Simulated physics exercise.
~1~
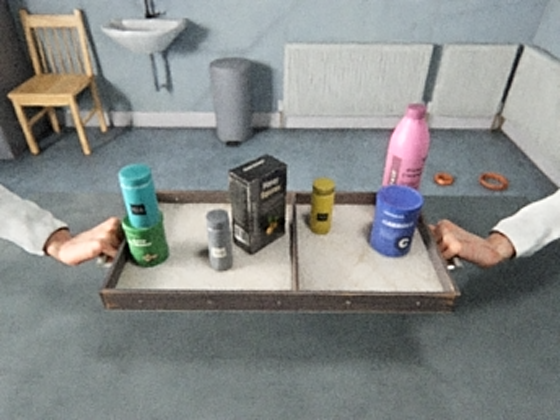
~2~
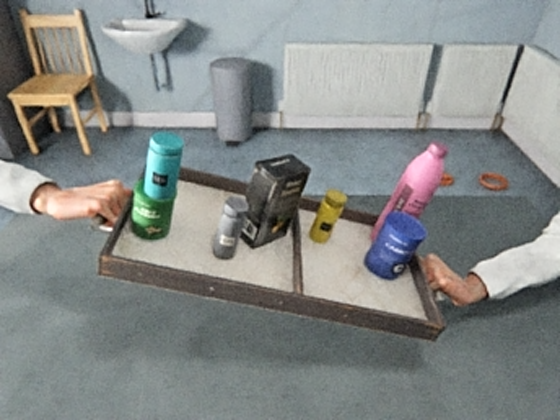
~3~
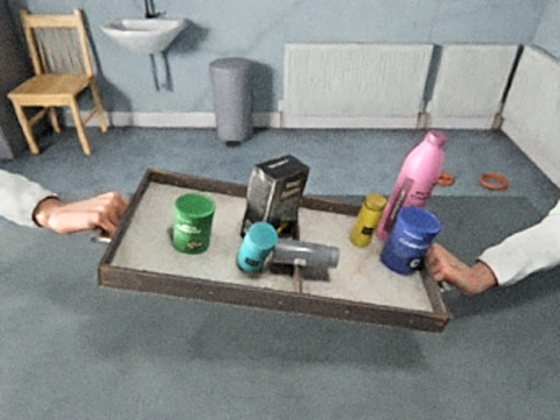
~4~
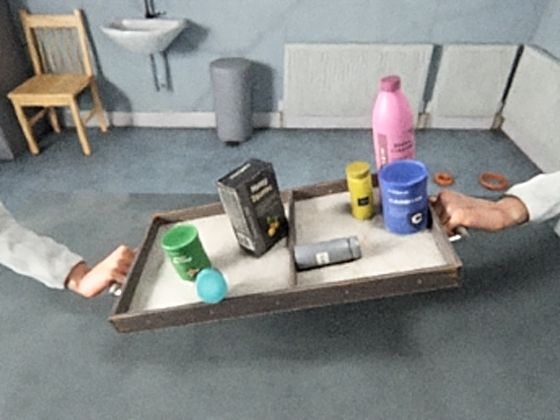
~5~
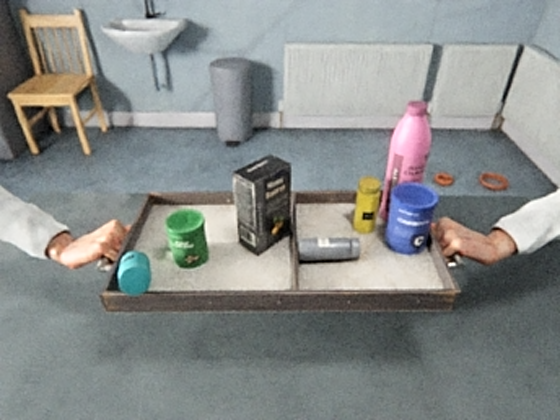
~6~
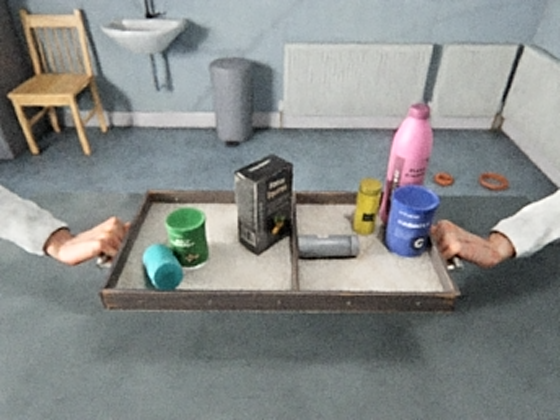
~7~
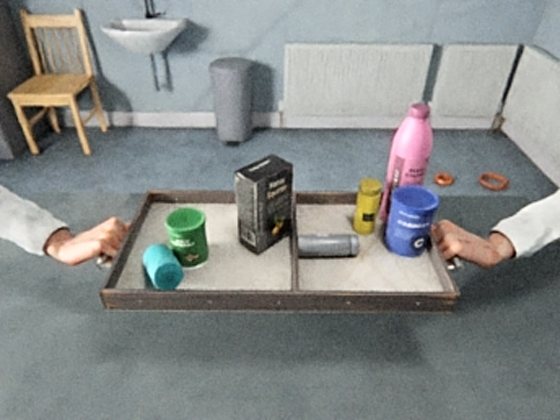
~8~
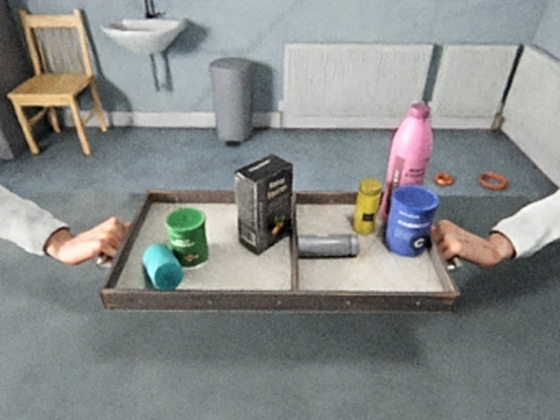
A shallow wooden tray, held at both ends by two hands, is seen from slightly above in a blue room with a chair, sink and bin behind. On its left stand a turquoise shaker atop a green tin, a grey shaker and a black packet; on its right are a yellow shaker, pink bottle and blue tin. The right edge dips, the turquoise shaker drops off the tin, and the grey one topples rightward. The left edge then dips, and the turquoise shaker rolls left. Level again, the tray holds both fallen shakers on their sides, everything else upright.
